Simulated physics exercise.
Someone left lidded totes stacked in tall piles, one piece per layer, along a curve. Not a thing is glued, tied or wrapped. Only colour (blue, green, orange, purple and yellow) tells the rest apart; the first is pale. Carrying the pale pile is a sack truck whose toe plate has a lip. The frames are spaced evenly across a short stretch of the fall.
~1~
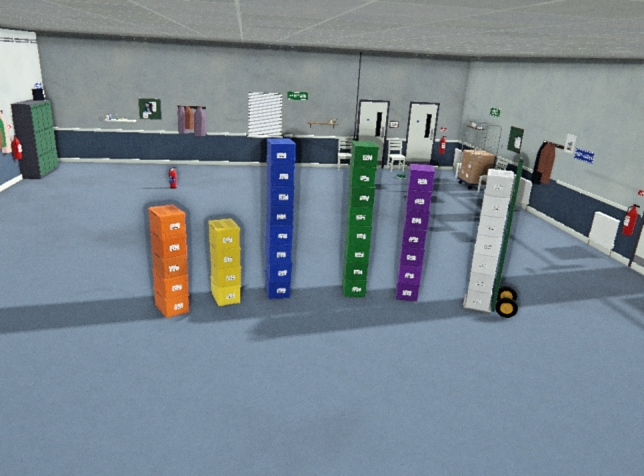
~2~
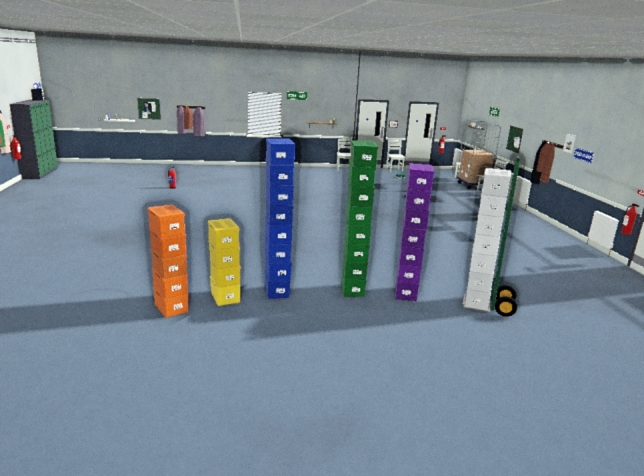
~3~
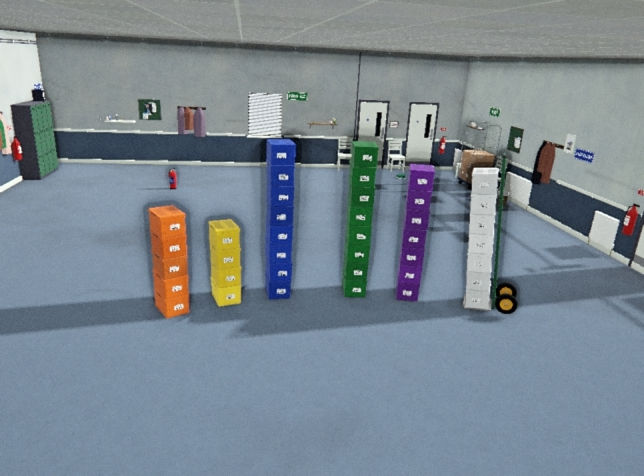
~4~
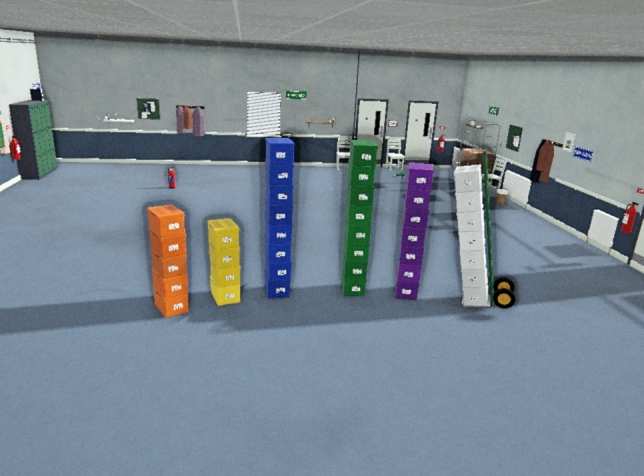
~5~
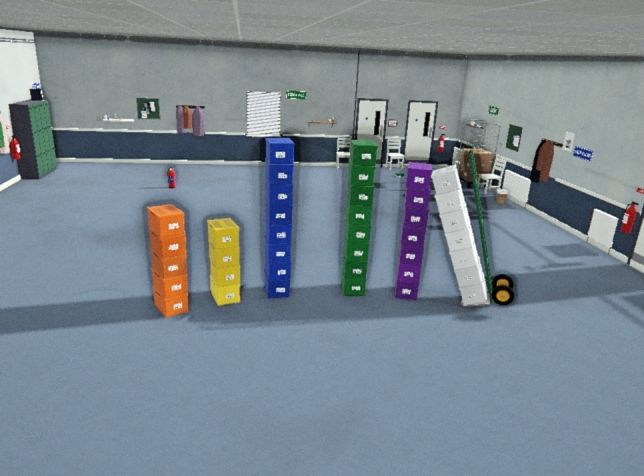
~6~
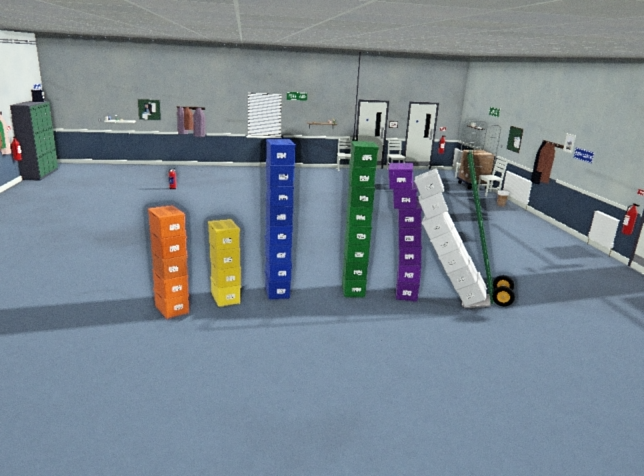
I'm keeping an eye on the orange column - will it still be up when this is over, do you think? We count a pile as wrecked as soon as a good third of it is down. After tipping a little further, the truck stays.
No, it goes down.
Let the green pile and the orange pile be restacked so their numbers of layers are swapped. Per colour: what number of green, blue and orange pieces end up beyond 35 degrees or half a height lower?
It works out to green 4, then blue 7, then orange 8.
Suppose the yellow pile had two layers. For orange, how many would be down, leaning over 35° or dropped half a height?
By colour: Orange 4.
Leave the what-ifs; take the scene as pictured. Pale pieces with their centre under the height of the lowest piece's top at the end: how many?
Count: 7.
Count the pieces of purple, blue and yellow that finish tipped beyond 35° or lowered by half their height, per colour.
Taking each in turn, purple gives 7, blue gives 7, yellow gives 4.
Shortly afterwards, 7 of the pale pile down; none of the 5 orange totes down (9 of 32 in all colours); top orange tote unmoved; top purple tote tilted well over, some two heights lower.
Next, 7 of the pale pile down; none of the 5 orange totes down (25 of 32 in all colours); top orange tote tilted clearly; top blue tote on its side.
In the end, 7 of the pale pile down; 4 of the 5 orange totes down (30 of 32 in all colours); top orange tote some four heights lower; top green tote on its side. From the last view, middles, top green tote near (224, 249).
